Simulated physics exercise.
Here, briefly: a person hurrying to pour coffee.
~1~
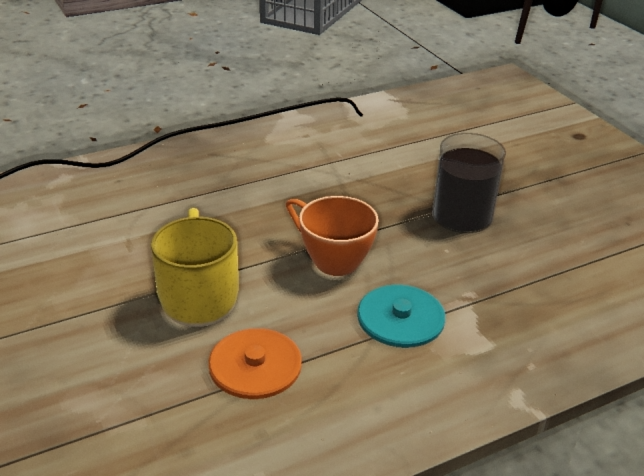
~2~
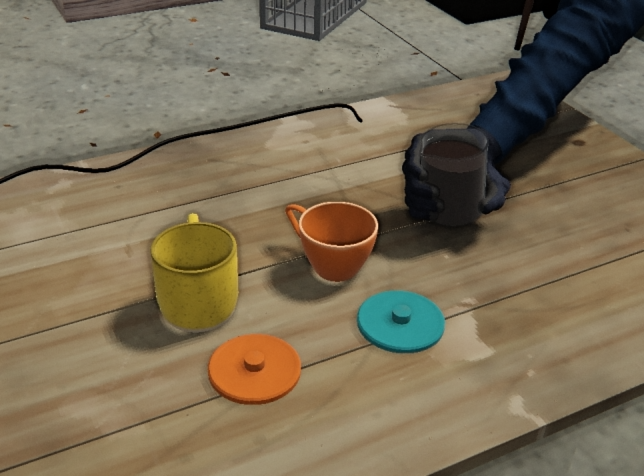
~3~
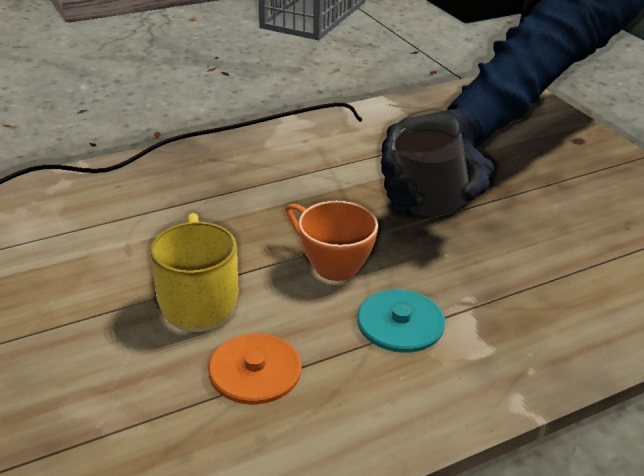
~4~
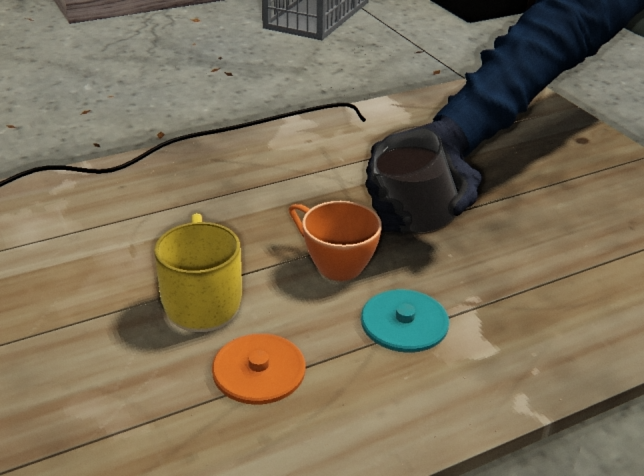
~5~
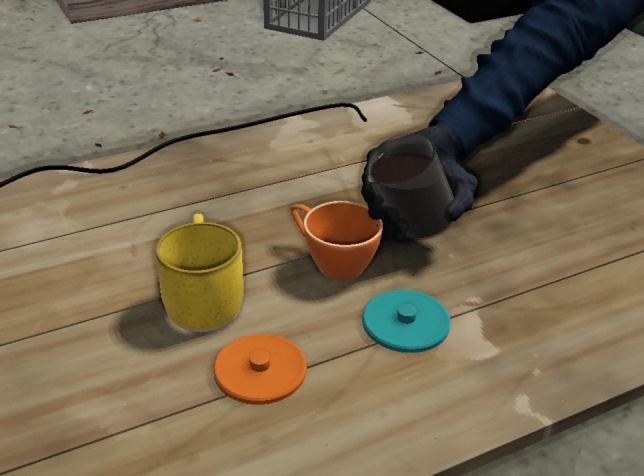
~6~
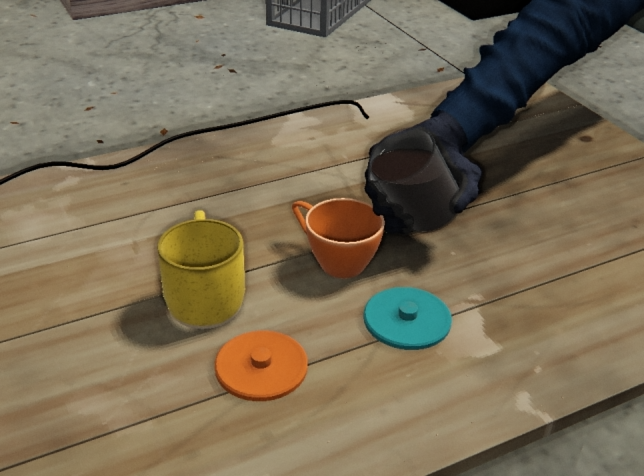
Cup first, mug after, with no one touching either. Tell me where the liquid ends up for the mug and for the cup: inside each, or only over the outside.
For the mug, inside it; for the cup, inside it.
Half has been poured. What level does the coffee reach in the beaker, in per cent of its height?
Estimate: Around 40 per cent of the height.
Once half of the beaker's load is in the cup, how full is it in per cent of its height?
Close to 75 in a hundred, I think.
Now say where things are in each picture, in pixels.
All stand on the top; beaker (467, 182) about three quarters full; cup (338, 243) open; mug (197, 276) open, in the first picture.
The hand lifts the beaker; beaker about three quarters full, surface at (454, 157); cup (337, 249) open, in the second picture.
Tilting; beaker (432, 163) about three quarters full; mug (197, 281) open, in the third picture.
No stream yet; beaker (418, 180) tipped 25° with all of its load; cup (341, 248) open, in the fourth picture.
Still nothing leaves it; beaker (413, 186) tipped 25° with all of its load; mug (202, 281) open, in the fifth picture.
On the point of pouring; beaker (417, 180) tipped 30° with all of its load; cup (344, 246) open; mug (203, 278) open, in the sixth picture.
Soon after, the coffee goes into the cup.
Later, the coffee goes into the mug.
In the end, the cup has its share inside; the mug has its share inside.
